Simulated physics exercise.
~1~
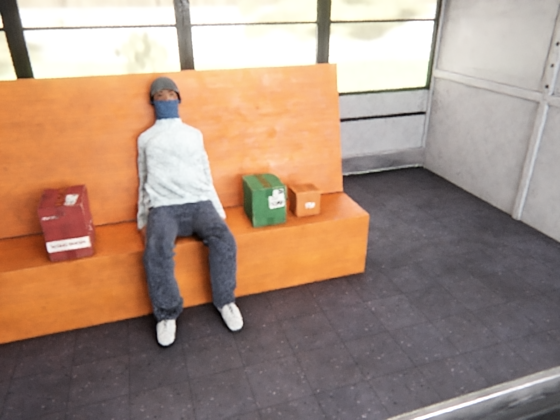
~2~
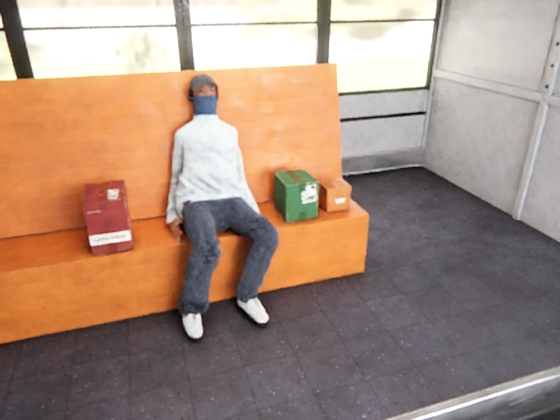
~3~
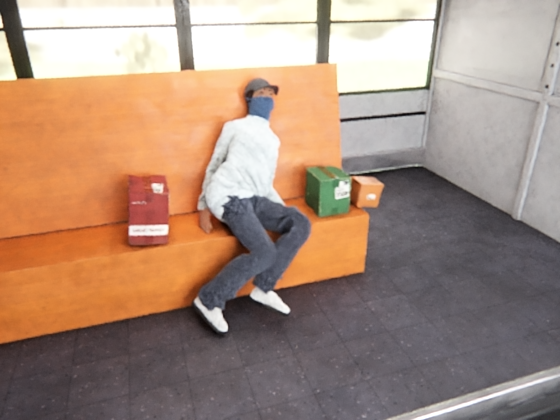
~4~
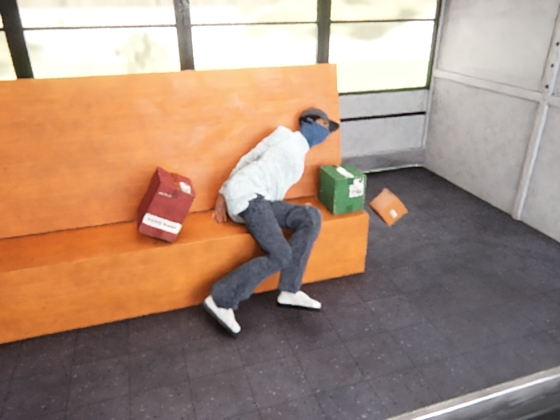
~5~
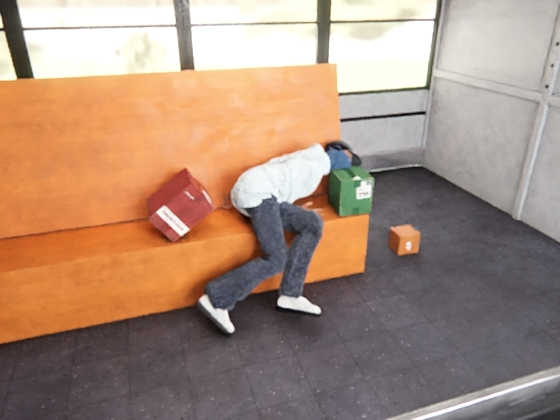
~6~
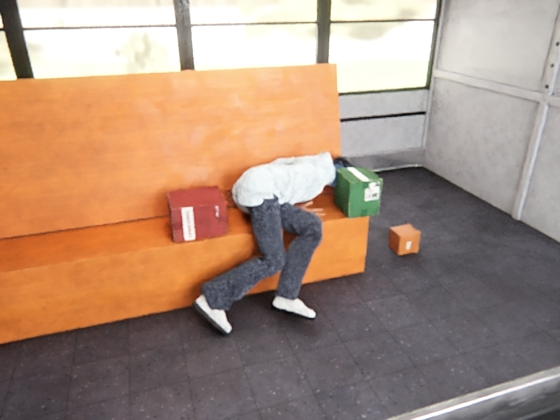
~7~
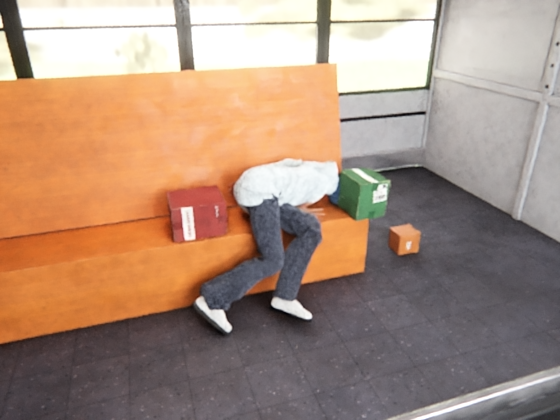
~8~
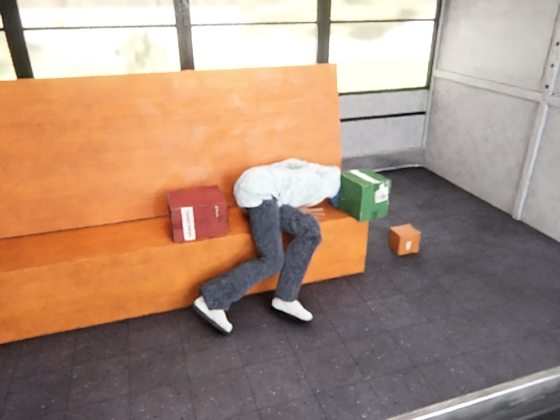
On an orange bench, a seated person slides right and slumps over as an orange box falls off.
